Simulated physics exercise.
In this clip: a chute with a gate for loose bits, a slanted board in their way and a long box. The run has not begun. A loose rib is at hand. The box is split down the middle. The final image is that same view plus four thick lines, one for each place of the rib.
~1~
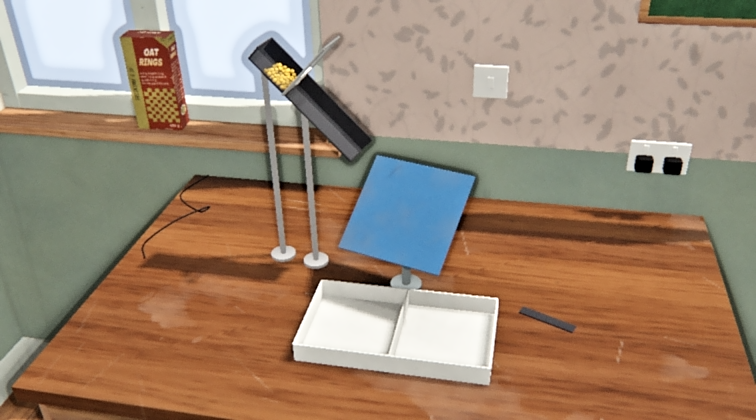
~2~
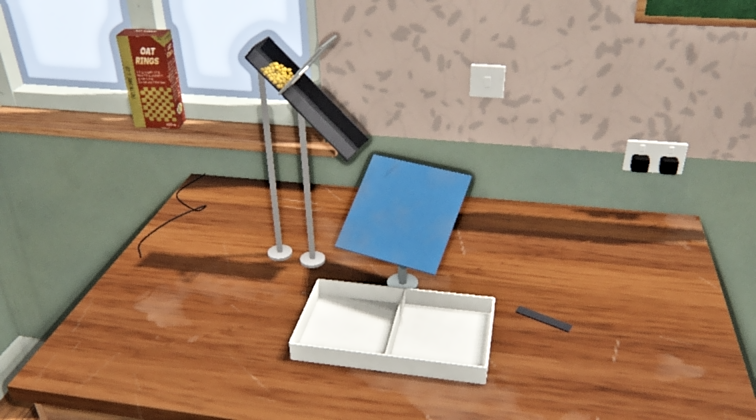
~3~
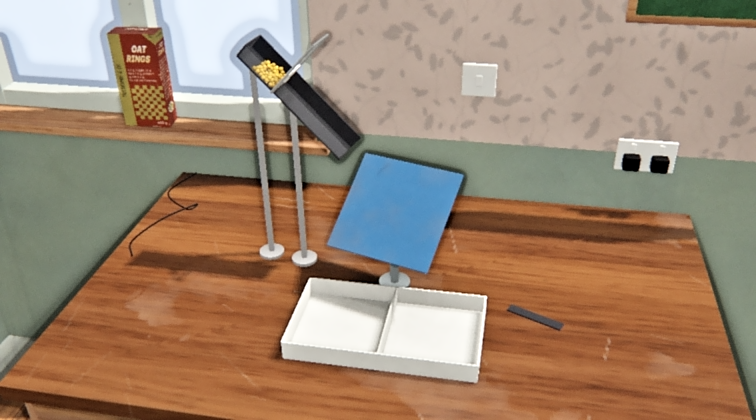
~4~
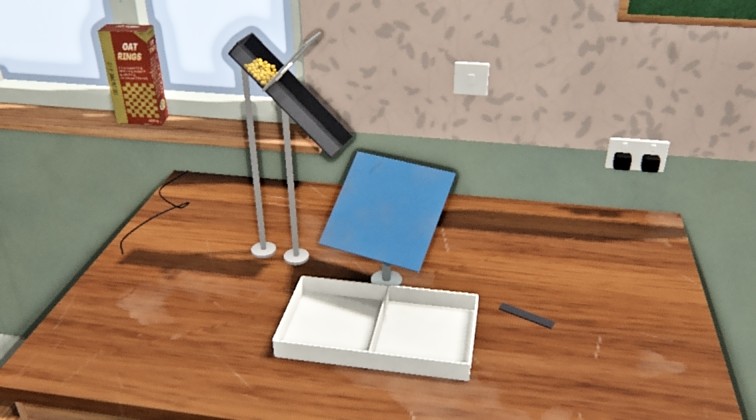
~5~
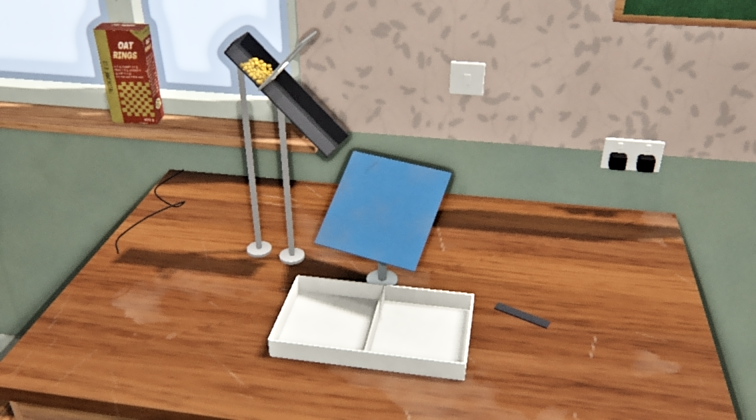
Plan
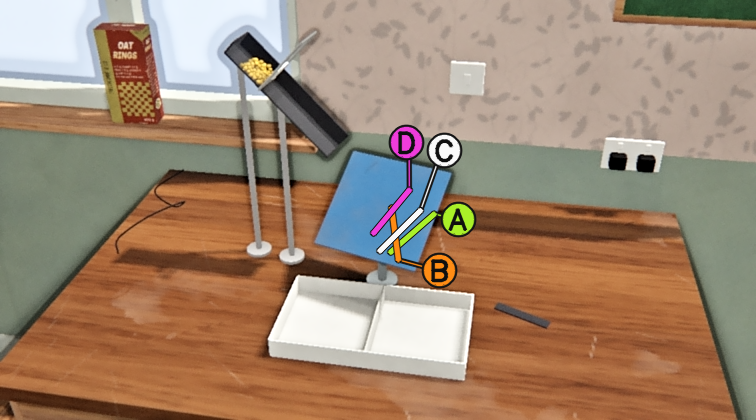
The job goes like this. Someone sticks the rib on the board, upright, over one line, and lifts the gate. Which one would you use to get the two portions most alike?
Line B.
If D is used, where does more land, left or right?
Left.
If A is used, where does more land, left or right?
More lands on the left.
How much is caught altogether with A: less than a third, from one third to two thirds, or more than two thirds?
It is more than two thirds.
On the marked copy, line A from (434, 214) to (390, 252); line B from (391, 207) to (398, 259); line C from (420, 210) to (379, 250); line D from (409, 190) to (373, 233).
Choosing A, of what is caught, nearly all in the left half, a small part in the right.
Choosing B, of what is caught, about half in the left half, about half in the right.
Choosing C, of what is caught, nearly all in the left half, a stray few in the right.
Choosing D, of what is caught, nearly all in the left half, a stray few in the right.
